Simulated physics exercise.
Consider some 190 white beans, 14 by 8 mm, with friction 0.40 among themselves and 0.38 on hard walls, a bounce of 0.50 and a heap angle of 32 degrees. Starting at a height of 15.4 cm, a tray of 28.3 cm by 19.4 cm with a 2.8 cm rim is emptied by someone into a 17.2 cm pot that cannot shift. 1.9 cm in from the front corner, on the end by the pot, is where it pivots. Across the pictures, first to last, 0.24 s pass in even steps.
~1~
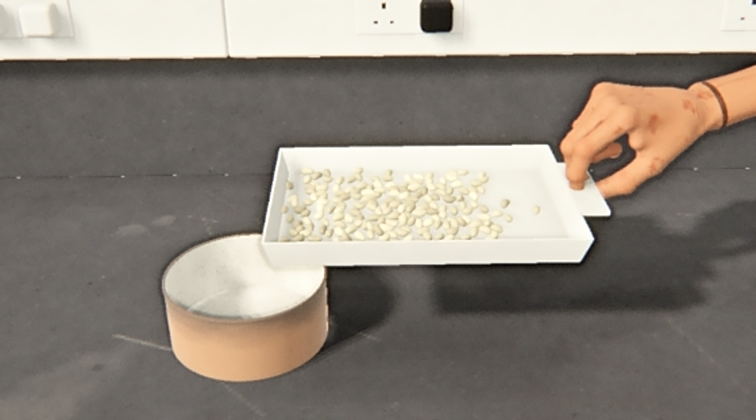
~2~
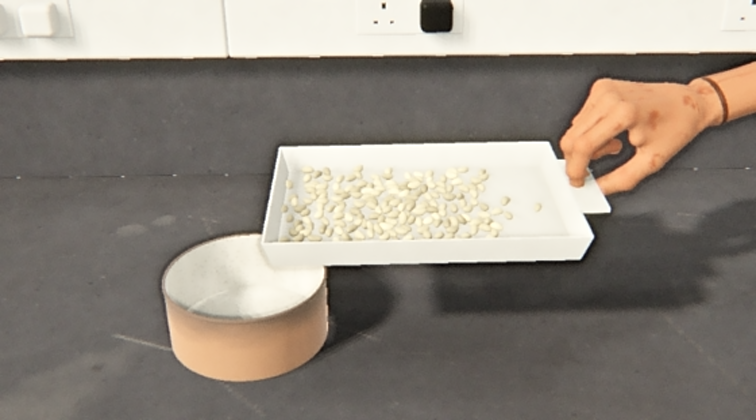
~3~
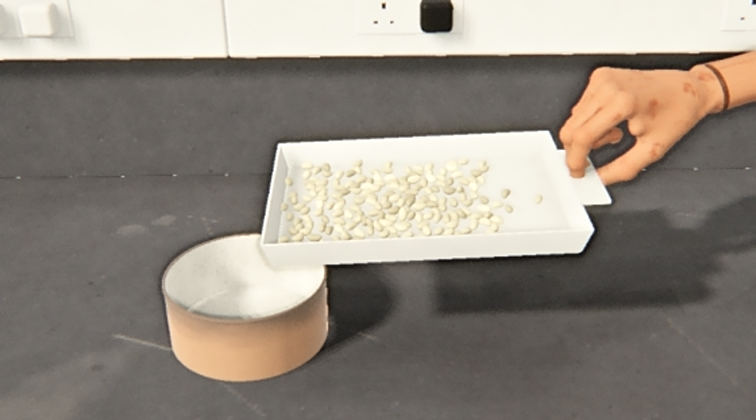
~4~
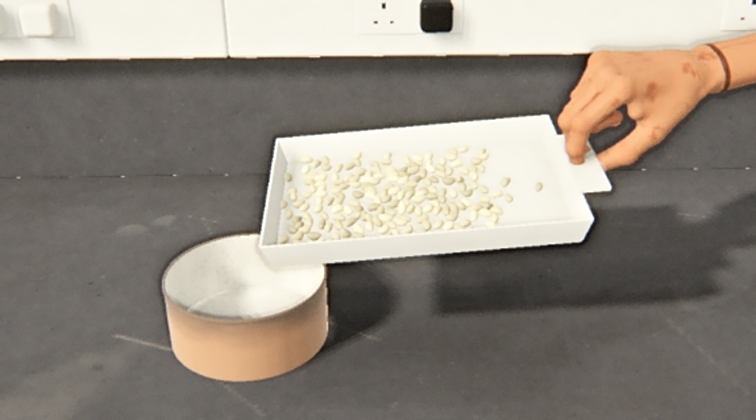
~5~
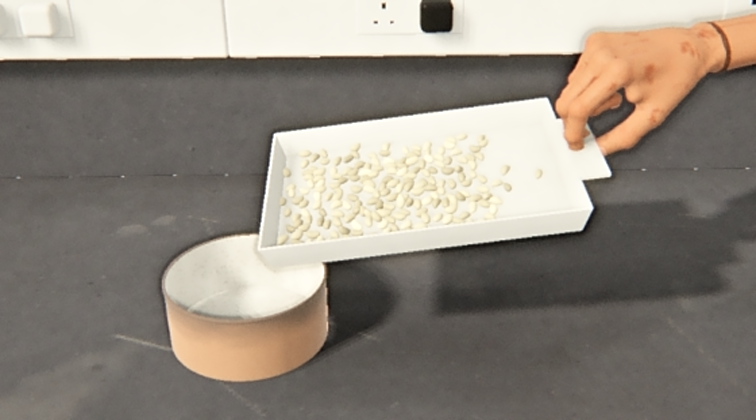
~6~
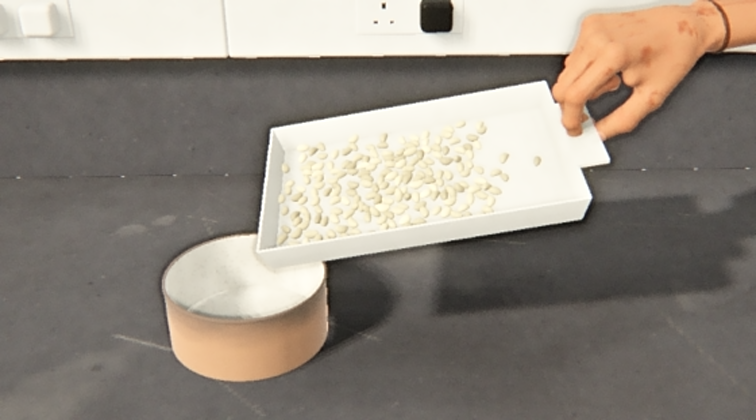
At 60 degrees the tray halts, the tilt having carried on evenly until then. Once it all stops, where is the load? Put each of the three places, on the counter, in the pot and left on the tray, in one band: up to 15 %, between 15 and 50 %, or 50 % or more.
Counter: Between 15 and 50 %; pot: Up to 15 %; tray: 50 % or more.
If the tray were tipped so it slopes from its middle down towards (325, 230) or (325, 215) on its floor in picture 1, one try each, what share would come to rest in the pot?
First try: About 5 percent; second try: About 5 percent.
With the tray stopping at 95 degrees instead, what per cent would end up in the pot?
Roughly 0 %.
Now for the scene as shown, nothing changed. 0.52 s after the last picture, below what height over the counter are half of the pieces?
Median height: Approx. 20 cm.
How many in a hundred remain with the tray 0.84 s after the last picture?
About 85% of the load.
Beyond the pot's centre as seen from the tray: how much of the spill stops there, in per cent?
Share: Around 60 %.
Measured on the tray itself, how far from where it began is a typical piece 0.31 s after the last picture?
It has moved some 4 cm from its start.
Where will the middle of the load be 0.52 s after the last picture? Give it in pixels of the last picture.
Approximately (296, 202) in the final picture.
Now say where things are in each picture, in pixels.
Tray tilt 0 degrees, front corners at (272, 239) and (582, 235); middle of the pieces at (388, 211); pot at (245, 274), in the first frame.
Tray tilt 1 degrees, front corners at (271, 240) and (583, 233); middle of the pieces at (388, 210), in the second frame.
Tray tilt 3 degrees, front corners at (270, 241) and (583, 226); middle of the pieces at (388, 205), in the third frame.
Tray tilt 6 degrees, front corners at (269, 242) and (582, 215), lowest corner left front; middle of the pieces at (387, 199), in the fourth frame.
Tray tilt 10 degrees, front corners at (268, 244) and (581, 204), lowest corner left front; middle of the pieces at (386, 192), in the fifth frame.
Tray tilt 14 degrees, front corners at (266, 245) and (580, 194), lowest corner left front; middle of the pieces at (385, 185); pot at (245, 274), in the sixth frame.
Then, 0.31 s after the last picture, tilt 36 degrees; the tray holds 100 %, the pot 0 %.
Then, 0.52 s after the last picture, tilt 52 degrees; the tray holds 100 %, the pot 0 %.
Then, 0.84 s after the last picture, tilt 60 degrees; the tray holds 85 %, the pot 0 %.
In the end, counter 30 %, pot 0 %, tray 70 %.
